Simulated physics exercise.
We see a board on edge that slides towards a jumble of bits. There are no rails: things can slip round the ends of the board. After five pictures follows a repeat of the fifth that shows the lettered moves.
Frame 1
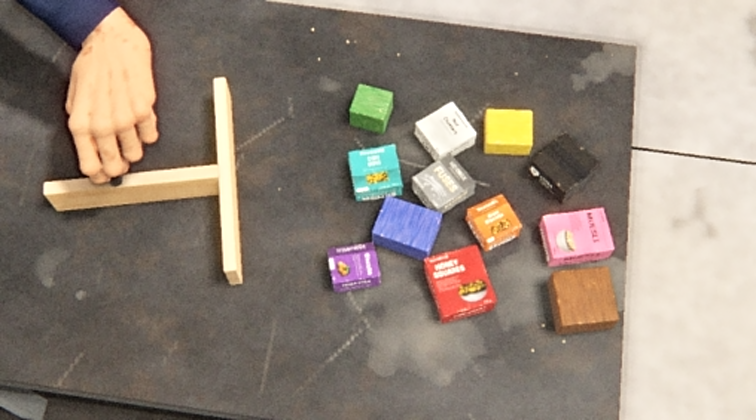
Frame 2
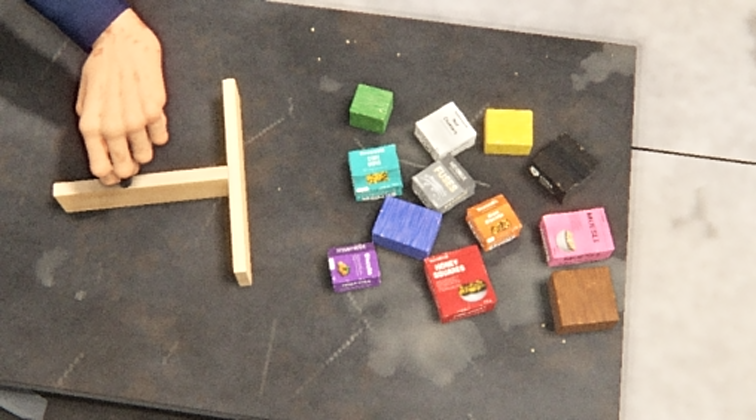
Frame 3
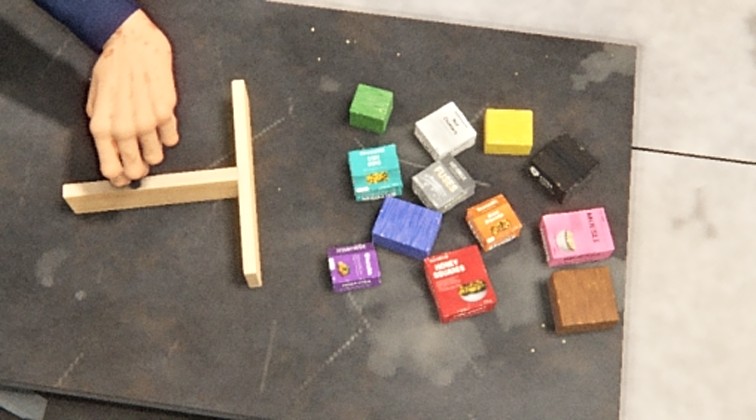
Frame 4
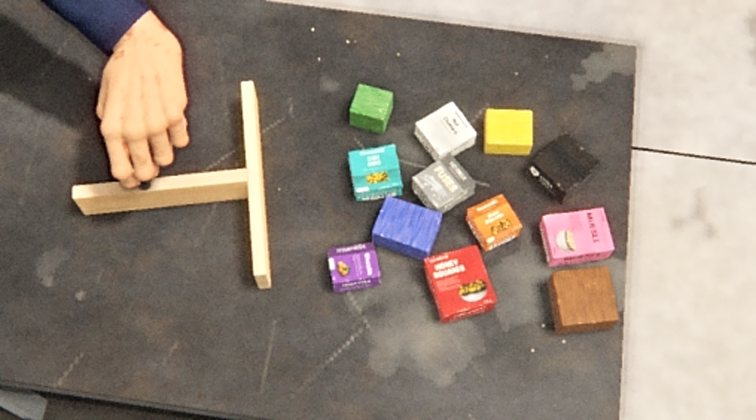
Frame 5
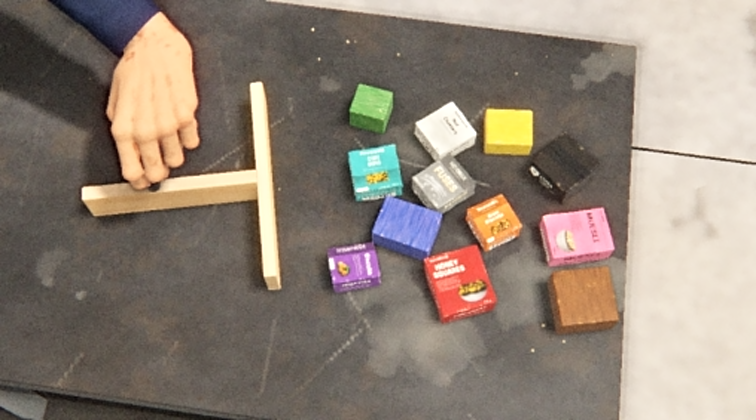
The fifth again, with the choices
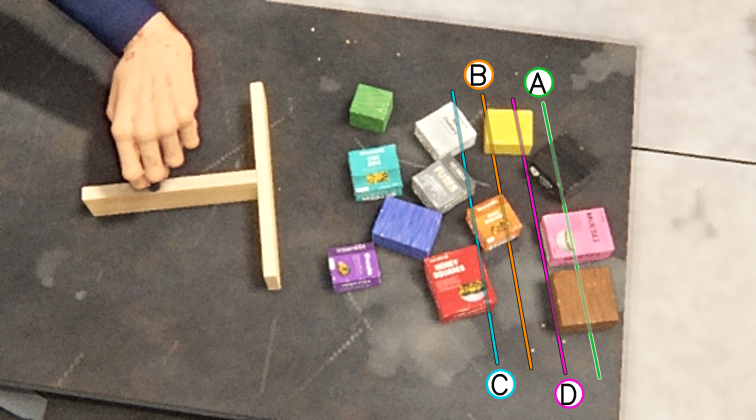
A wooden T-shaped board, held by a hand, slides slightly right toward scattered colourful blocks.
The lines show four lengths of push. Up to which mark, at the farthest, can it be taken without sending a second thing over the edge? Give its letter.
Stop at C.
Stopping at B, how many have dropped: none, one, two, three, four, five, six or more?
Two.
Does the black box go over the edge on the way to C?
No.
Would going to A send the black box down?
Yes.
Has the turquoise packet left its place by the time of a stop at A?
Yes.
On the marked copy, A at (570, 232); B at (506, 223); C at (474, 219); D at (538, 228).
Following C. Soon after the start, board (338, 185); purple box (377, 270); brown block (582, 300).
Later, board (413, 195); green block (413, 99); red packet (507, 287).
In the end, board (472, 203); brown block (625, 302); pink packet (612, 238); none fallen.
As for the rest, A drops six; B drops two; D drops four.
